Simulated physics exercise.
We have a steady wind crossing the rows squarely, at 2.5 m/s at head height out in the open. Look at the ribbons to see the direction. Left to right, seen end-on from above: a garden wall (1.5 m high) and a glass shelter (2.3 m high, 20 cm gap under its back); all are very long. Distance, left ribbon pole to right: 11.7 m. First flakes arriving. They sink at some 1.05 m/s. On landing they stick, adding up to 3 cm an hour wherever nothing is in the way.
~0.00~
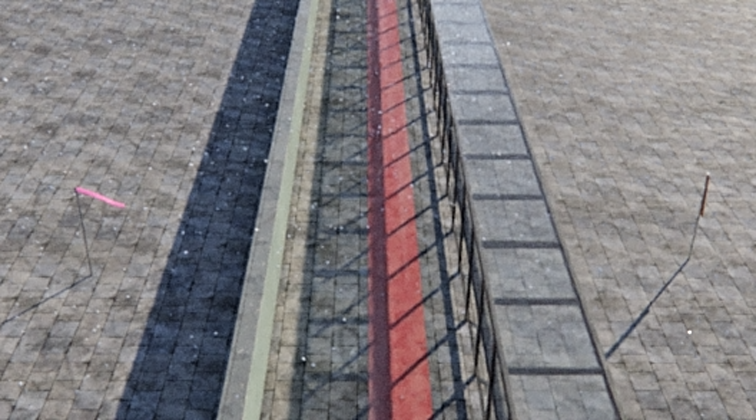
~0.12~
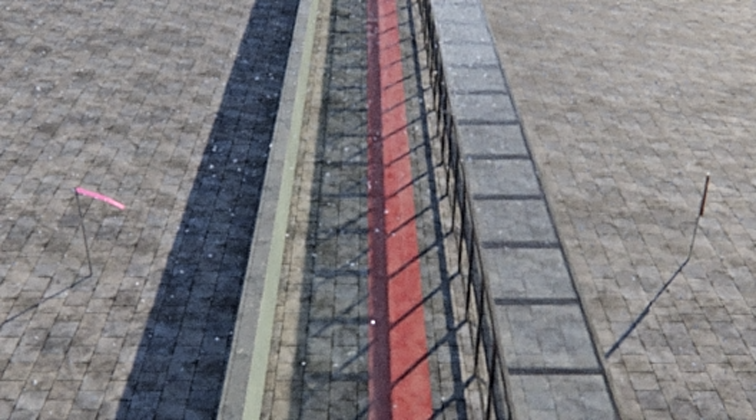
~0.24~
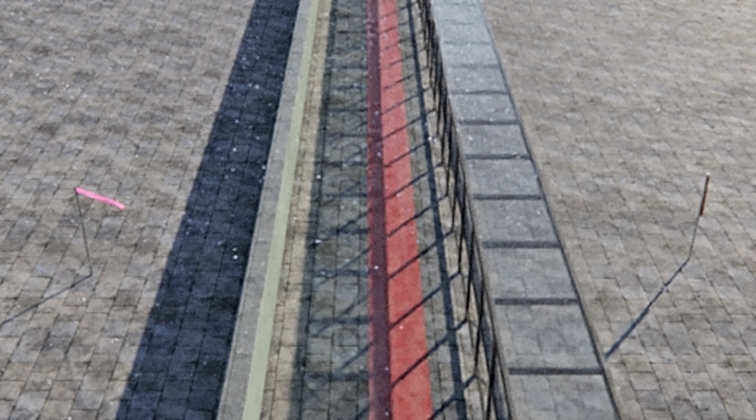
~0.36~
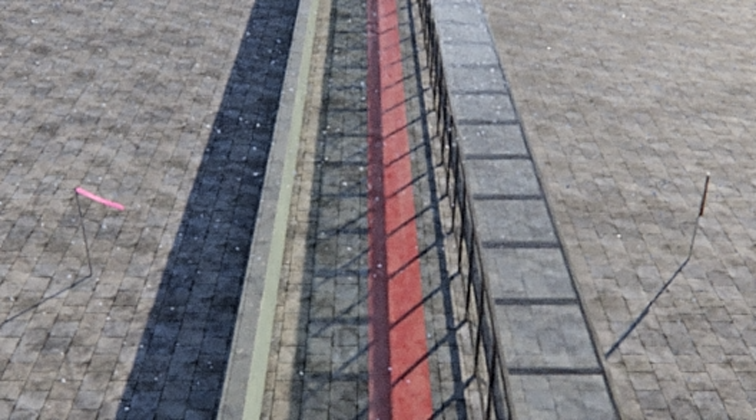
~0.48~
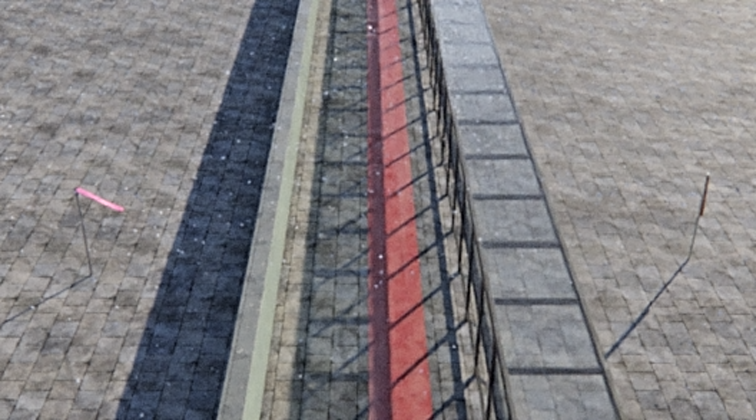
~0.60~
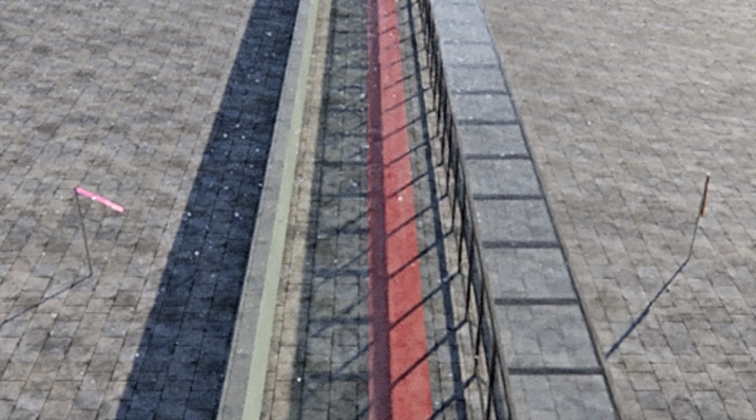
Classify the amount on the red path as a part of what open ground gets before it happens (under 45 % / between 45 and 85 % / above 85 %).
The share is between 45 and 85 %.
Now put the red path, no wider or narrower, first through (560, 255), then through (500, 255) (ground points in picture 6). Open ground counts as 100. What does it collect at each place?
Try 1: Near 90 %; try 2: Near 0 %.
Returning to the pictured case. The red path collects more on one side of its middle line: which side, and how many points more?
Rightward half gets more, roughly 15 points.
In 10 minutes the red path collects 4 mm against 5 mm in the open.
In 30 minutes the red path collects 11 mm against 15 mm in the open.
In 60 minutes the red path collects 21 mm against 30 mm in the open, so the red path has 70 % of the open amount; the left half of it has 64 %, the right half 76 %.
